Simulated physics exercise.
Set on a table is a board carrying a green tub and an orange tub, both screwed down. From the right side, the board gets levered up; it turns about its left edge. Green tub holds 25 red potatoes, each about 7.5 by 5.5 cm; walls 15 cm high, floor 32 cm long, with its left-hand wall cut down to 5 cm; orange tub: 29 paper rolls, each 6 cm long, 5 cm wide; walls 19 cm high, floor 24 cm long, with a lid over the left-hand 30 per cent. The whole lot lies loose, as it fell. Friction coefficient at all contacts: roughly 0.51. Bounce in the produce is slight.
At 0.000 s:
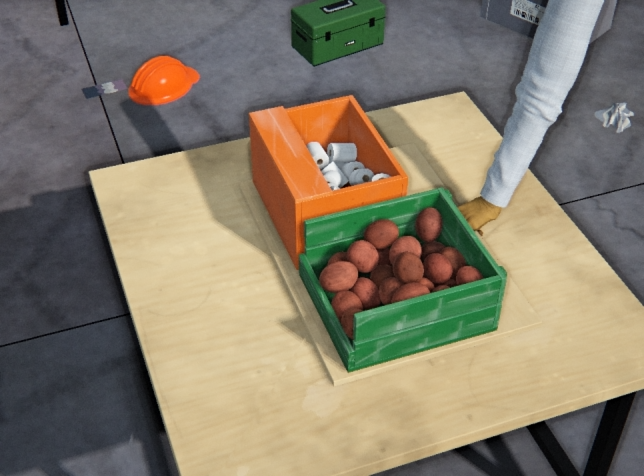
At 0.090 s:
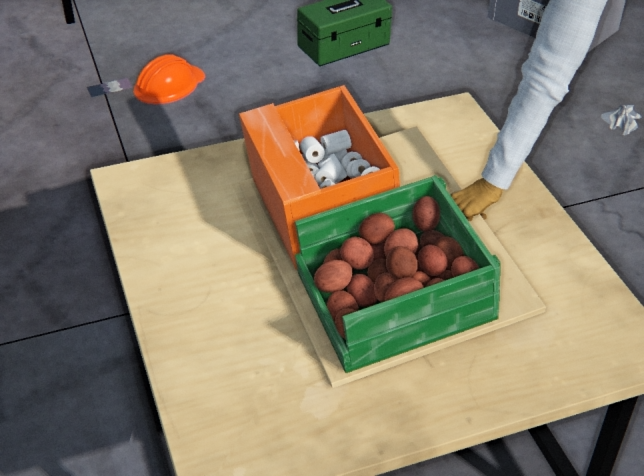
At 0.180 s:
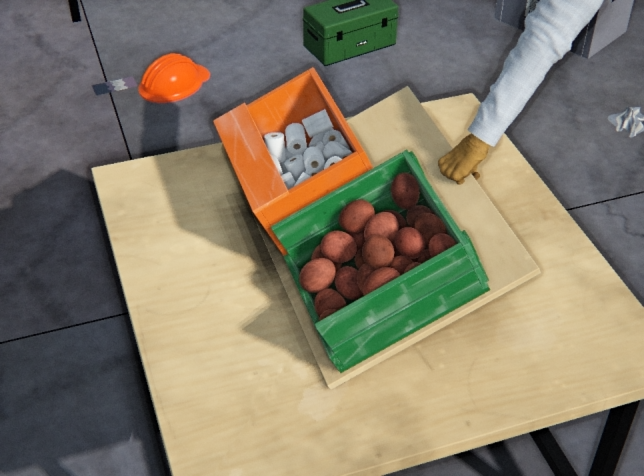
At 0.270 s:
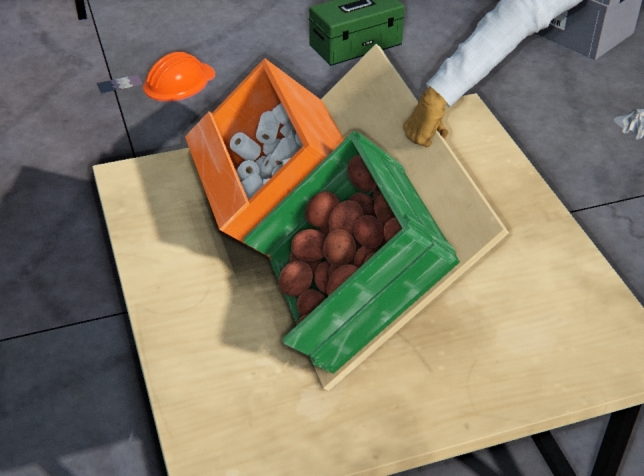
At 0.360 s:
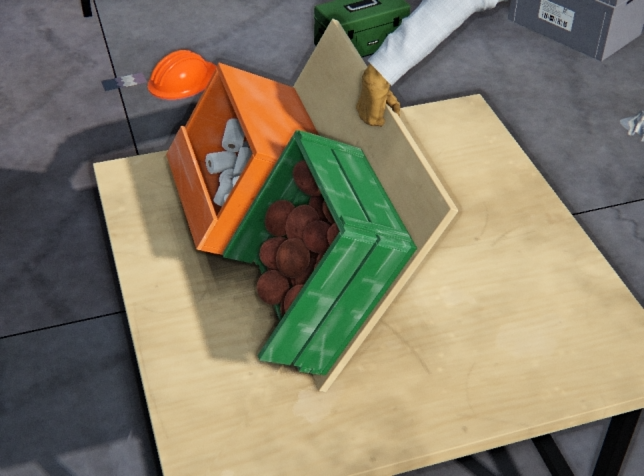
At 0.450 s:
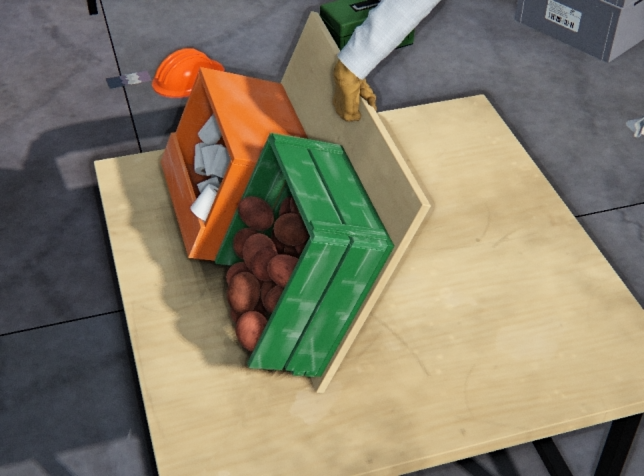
A gloved hand in a pale sleeve grips the far right side of a thin board on a wooden table, seen from above in a grey-floored workspace. On the board sit a green tub of reddish-brown potatoes and, behind it, an orange tub of white rolls, with an orange helmet and green toolbox beyond. The hand levers the board steeply up leftward, tilting both tubs and shifting their contents, while the camera drifts slightly.
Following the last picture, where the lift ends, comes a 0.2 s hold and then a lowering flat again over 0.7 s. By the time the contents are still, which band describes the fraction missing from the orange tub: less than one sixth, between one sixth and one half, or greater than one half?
I'd say it will hang on to over five sixths of them.
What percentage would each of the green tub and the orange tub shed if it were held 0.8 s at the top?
With that change, green tub sheds 70 percent and orange tub sheds 0 percent.
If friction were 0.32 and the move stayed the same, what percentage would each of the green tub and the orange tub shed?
That would cost the green tub 70 and the orange tub 0 per cent of the load.
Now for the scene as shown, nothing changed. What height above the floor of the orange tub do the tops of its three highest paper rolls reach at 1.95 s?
Roughly 13 cm high.
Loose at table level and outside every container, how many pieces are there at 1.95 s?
I'd guess near 10.
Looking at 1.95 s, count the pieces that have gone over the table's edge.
Number of pieces - roughly 8.
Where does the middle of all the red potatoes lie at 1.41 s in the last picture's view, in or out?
Centre: About (203, 348) px.
After 0.69 s, tilt 66°; the green tub is down by 14 of 25 and the orange tub has all 29.
After 0.99 s, tilt 35°; the green tub is down by 18 of 25 and the orange tub has all 29.
After 1.41 s, tilt 0°; the green tub is down by 18 of 25 and the orange tub has all 29.
When it is over (at 1.95 s), the green tub is down by 18 of 25 and the orange tub has all 29. Asked share, 0 of 29, 0 per cent.
